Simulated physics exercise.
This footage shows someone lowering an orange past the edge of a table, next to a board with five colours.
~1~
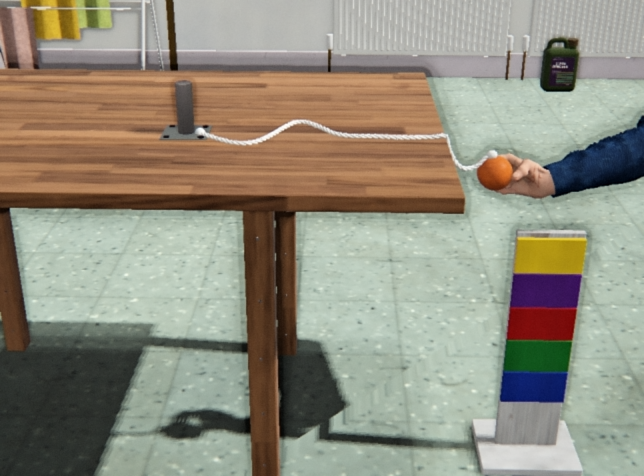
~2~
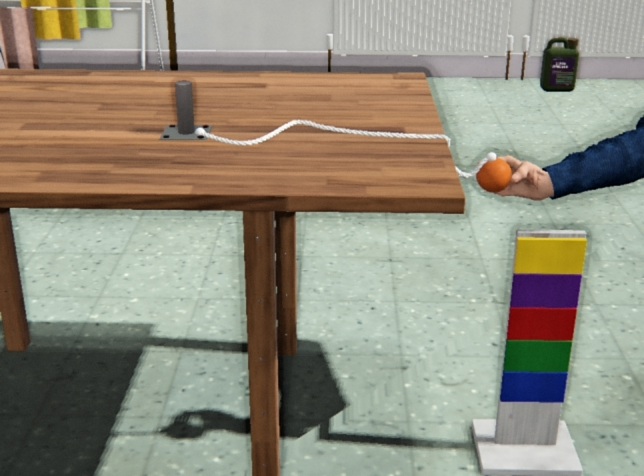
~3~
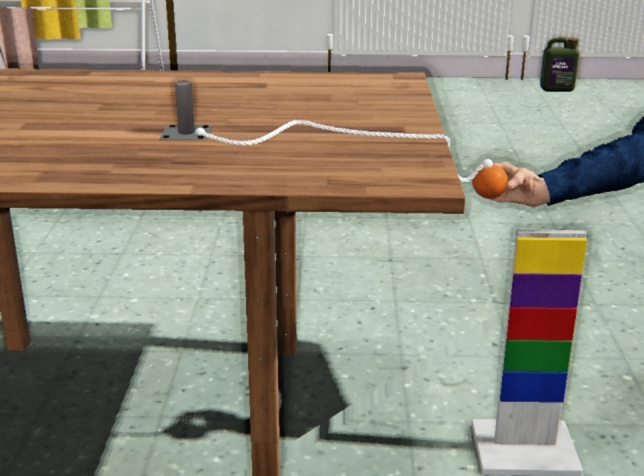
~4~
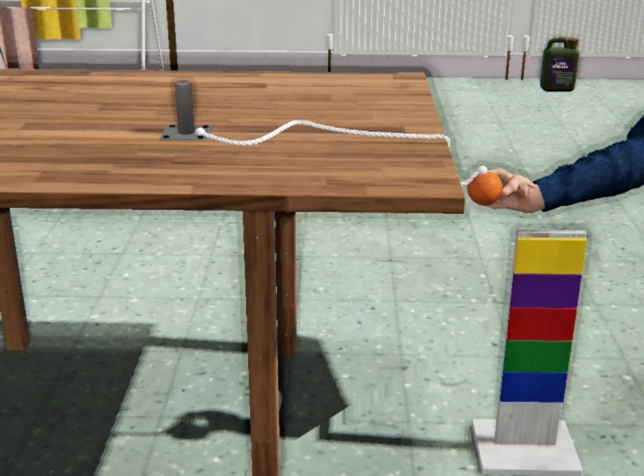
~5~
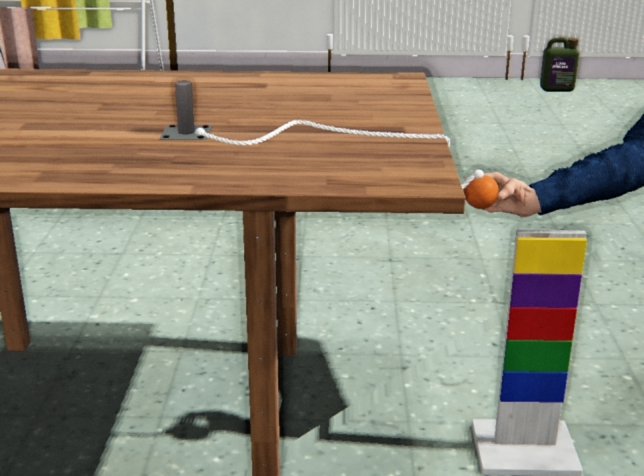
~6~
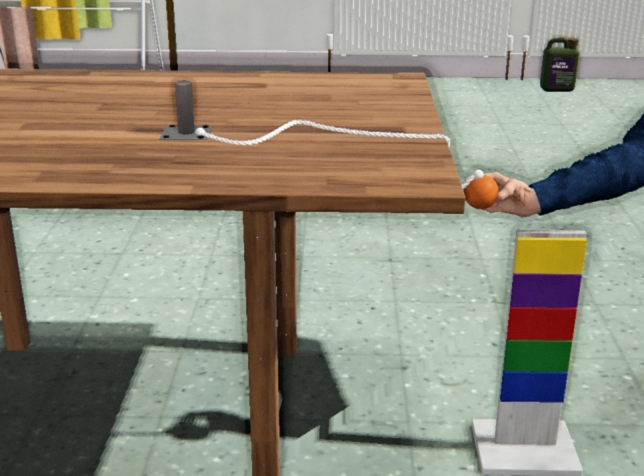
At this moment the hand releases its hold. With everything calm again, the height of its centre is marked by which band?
By the purple band.
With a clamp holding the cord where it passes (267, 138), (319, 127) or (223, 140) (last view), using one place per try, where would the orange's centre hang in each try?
(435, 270), (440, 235), (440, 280).
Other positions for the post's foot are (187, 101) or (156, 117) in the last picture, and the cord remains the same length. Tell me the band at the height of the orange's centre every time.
Try one - yellow; try two - yellow.
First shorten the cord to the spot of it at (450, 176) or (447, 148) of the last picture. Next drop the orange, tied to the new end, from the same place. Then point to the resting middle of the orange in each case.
In order, around (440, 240) and (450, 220).
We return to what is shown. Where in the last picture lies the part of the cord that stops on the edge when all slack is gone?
That would be the bit at (389, 135).
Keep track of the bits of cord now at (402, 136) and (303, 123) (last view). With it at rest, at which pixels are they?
(446, 155), then (352, 134).
Soon after, orange near (422, 264); level with yellow.
Then, orange near (452, 290); level with purple.
At rest, orange near (441, 287); level with purple. The purple one.
